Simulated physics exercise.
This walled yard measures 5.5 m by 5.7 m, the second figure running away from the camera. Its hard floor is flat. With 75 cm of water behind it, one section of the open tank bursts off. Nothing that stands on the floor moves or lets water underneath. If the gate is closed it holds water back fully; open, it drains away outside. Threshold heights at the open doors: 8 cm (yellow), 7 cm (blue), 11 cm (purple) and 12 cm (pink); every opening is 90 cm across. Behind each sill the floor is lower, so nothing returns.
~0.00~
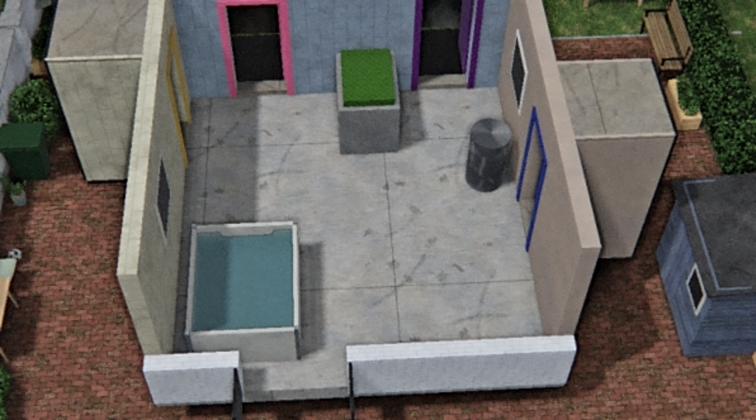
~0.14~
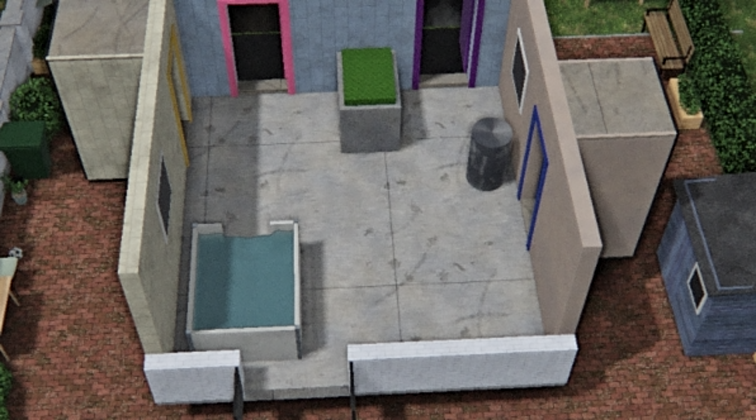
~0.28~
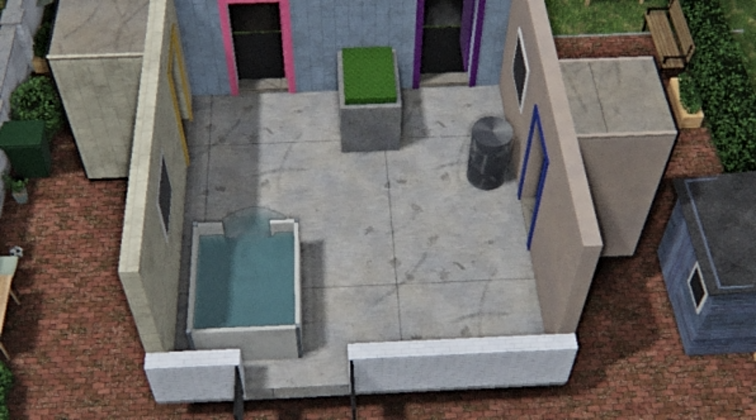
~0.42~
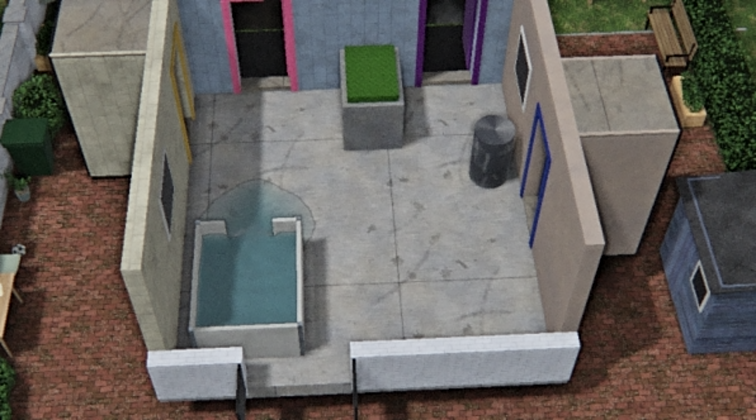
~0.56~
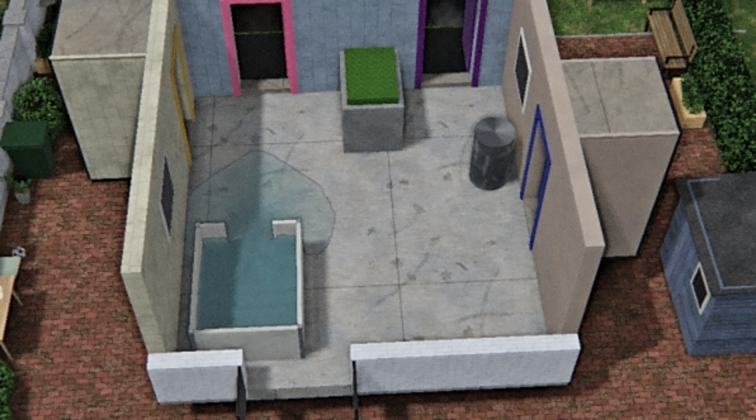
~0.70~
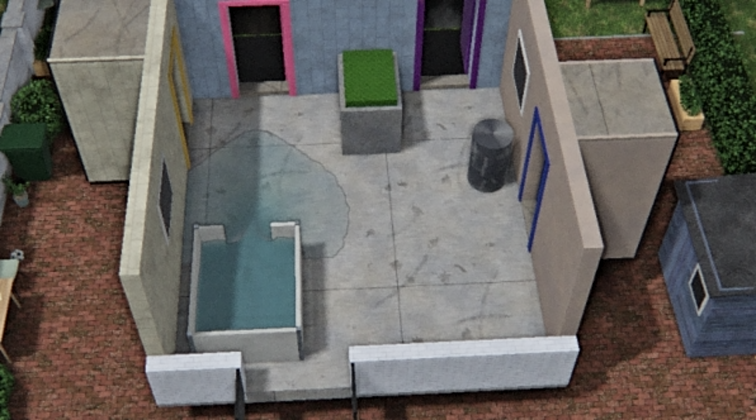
A walled yard with a flat grey concrete floor is seen from high above, with red brick paving outside its walls. An open tank of blue-green water sits at the near left, a grass-topped grey block and dark barrel stand farther back, and pink, purple, yellow and blue trim surrounds the doorways. The tank's far side opens, and water pours through the gap, spreading across the floor in a widening rounded sheet, while the view shifts very slightly.
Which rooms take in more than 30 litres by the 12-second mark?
The water let in: At the yellow door it goes over the limit; at the blue door it does not reach the limit; at the purple door it does not reach the limit; at the pink door it goes over the limit.
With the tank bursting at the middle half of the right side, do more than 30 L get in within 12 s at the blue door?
Against that limit: Blue over.
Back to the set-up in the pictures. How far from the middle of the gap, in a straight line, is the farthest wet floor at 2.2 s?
About 5.0 m.
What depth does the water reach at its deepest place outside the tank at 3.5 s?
Up to some 24 cm.
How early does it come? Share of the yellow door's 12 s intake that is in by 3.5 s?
Some 20 per cent by then.
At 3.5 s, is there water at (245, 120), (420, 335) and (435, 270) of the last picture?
In turn: Flooded, dry, still dry.
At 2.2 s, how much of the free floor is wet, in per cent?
About 40 per cent.
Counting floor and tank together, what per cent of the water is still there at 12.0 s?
Roughly 84 in a hundred.
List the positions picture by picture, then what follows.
The first picture shows still water, 75 cm deep, in the open tank at (244, 279).
In the second picture, the front is at a hidden place, 0.5 m from the gap on the open tank's far side; 0.2 m2 of floor is under water; 75 cm left at the back of the open tank.
In the third picture, the front is at (266, 212), 0.9 m from the gap on the open tank's far side; 0.8 m2 of floor is under water; 75 cm left at the back of the open tank.
In the fourth picture, the front is at (265, 185), 1.4 m from the gap on the open tank's far side; 1.7 m2 of floor is under water; 73 cm left at the back of the open tank.
In the fifth picture, water pours out on the open tank's far side and has run 2.1 m, to (255, 155); typically 5 cm deep outside, 66 cm at the open tank's back.
In the sixth picture, the front is at (264, 136), 2.6 m from the gap on the open tank's far side; 5.0 m2 of floor is under water; 62 cm left at the back of the open tank.
After 1.4 s water covers 35 % of the floor and is deepest (42 cm) near (194, 101); yellow door 13 cm at the sill, 0 L in, blue door not reached, purple door not reached, pink door 19 cm at the sill, 5 L in.
After 2.2 s water covers 40 % of the floor and is deepest (37 cm) near (204, 100); yellow door 11 cm at the sill, 7 L in, blue door not reached, purple door 2 cm at the sill, 0 L in, pink door 28 cm at the sill, 44 L in.
After 3.5 s water covers 50 % of the floor and is deepest (24 cm) near (212, 138); yellow door 15 cm at the sill, 26 L in, blue door not reached, purple door 2 cm at the sill, 0 L in, pink door 19 cm at the sill, 101 L in.
After 7.0 s water covers 85 % of the floor and is deepest (16 cm) near (336, 103); yellow door 12 cm at the sill, 118 L in, blue door 7 cm at the sill, 2 L in, purple door 3 cm at the sill, 0 L in, pink door 12 cm at the sill, 129 L in.
After 12.0 s water covers 95 % of the floor and is deepest (9 cm) near (337, 125); yellow door 8 cm at the sill, 136 L in, blue door 6 cm at the sill, 3 L in, purple door 3 cm at the sill, 0 L in, pink door 9 cm at the sill, 129 L in.
